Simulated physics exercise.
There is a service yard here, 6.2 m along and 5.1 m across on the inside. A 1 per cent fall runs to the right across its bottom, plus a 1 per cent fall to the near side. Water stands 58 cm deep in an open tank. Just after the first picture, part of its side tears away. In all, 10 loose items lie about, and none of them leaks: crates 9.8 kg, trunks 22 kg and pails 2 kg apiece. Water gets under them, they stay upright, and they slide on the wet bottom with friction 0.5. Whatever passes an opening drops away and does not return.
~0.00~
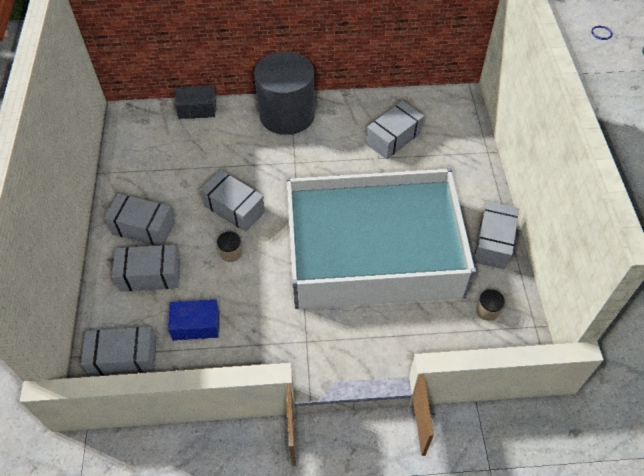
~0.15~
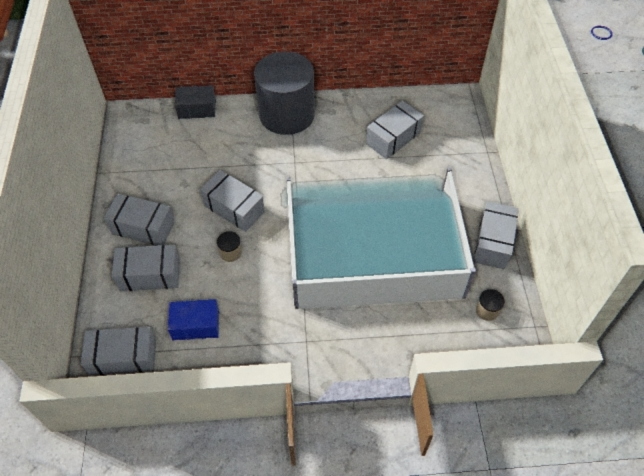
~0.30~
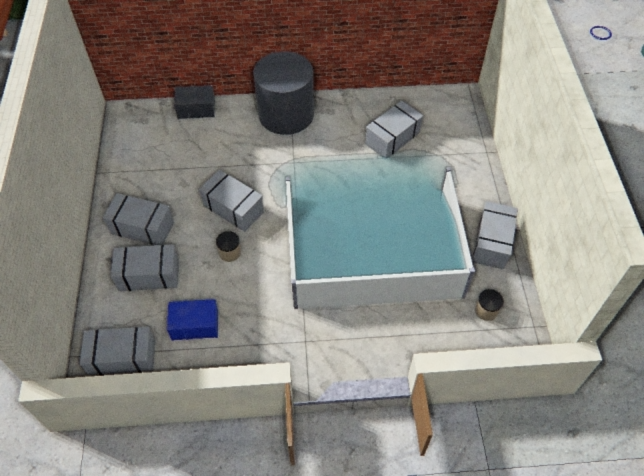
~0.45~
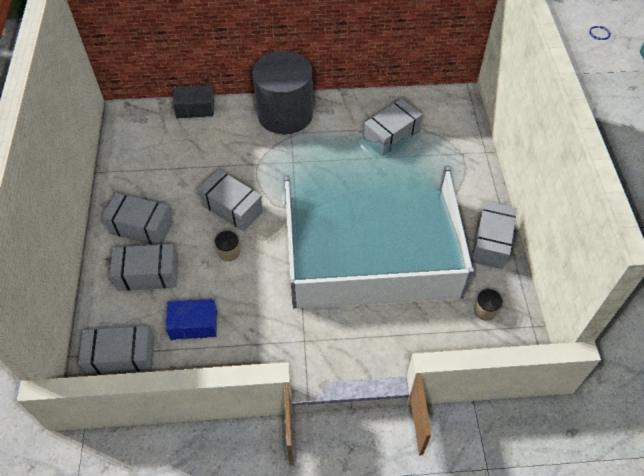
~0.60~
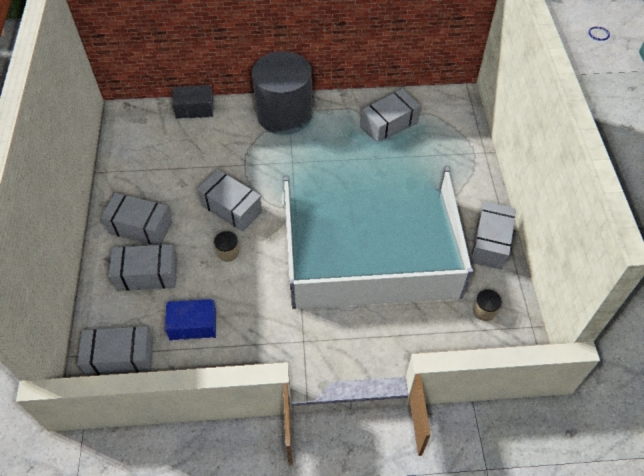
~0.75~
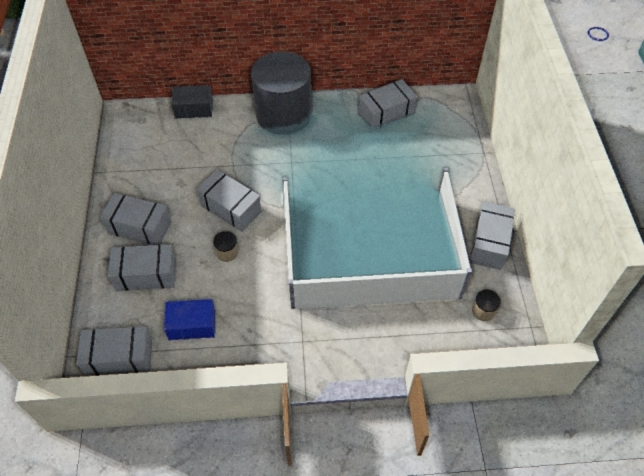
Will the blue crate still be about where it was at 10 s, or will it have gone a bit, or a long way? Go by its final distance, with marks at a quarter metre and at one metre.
Gone a bit.
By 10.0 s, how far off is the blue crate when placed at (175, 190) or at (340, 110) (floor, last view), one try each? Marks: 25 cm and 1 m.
At the first spot it shifts partway; at the second it winds up far off.
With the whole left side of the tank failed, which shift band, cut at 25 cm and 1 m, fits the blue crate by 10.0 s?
After that, the blue crate is washed away.
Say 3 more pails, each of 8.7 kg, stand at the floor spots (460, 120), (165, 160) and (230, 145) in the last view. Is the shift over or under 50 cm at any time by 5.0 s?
Going through them in the order asked, they come out clear of the mark, shy of the mark and clear of the mark.
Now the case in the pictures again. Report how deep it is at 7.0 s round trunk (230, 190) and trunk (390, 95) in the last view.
About 5 and 8 cm.
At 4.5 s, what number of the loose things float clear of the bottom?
At that instant the tally stands at 4.
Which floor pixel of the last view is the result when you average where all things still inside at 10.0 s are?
They're centred close to (194, 288).
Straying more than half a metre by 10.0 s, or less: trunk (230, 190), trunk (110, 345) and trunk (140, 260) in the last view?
In sequence - stayed below the line; stayed below the line; stayed below the line.
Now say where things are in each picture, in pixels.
In the first picture, the blue crate at (192, 314) rests on the ground; 3.4 m2 under water; 0 of 10 have shifted.
In the second picture, the blue crate at (192, 314) rests on the ground; 4.5 m2 under water; 0 of 10 have shifted.
In the third picture, the blue crate at (191, 314), on the bottom; water covers 5.9 m2; 0 of 10 have shifted.
In the fourth picture, the blue crate at (190, 314) rests on the ground; 7.2 m2 under water; 0 of 10 have shifted.
In the fifth picture, the blue crate at (189, 314), on the bottom; 8.6 m2 under water; 1 of 10 have shifted.
In the sixth picture, the blue crate at (188, 314) rests on the ground; 10.1 m2 under water; 1 of 10 have shifted.
After 2.0 s the blue crate is near (188, 314), 0.0 m from its start, aground; 0 of 10 are out; 1 afloat.
After 4.5 s the blue crate is near (188, 314), 0.0 m from its start, aground; 0 of 10 are out; 4 afloat.
After 7.0 s the blue crate is near (169, 312), 0.2 m from its start, afloat; 0 of 10 are out; 7 afloat.
After 10.0 s the blue crate is near (205, 269), 0.7 m from its start, afloat; 0 of 10 are out; 10 afloat.
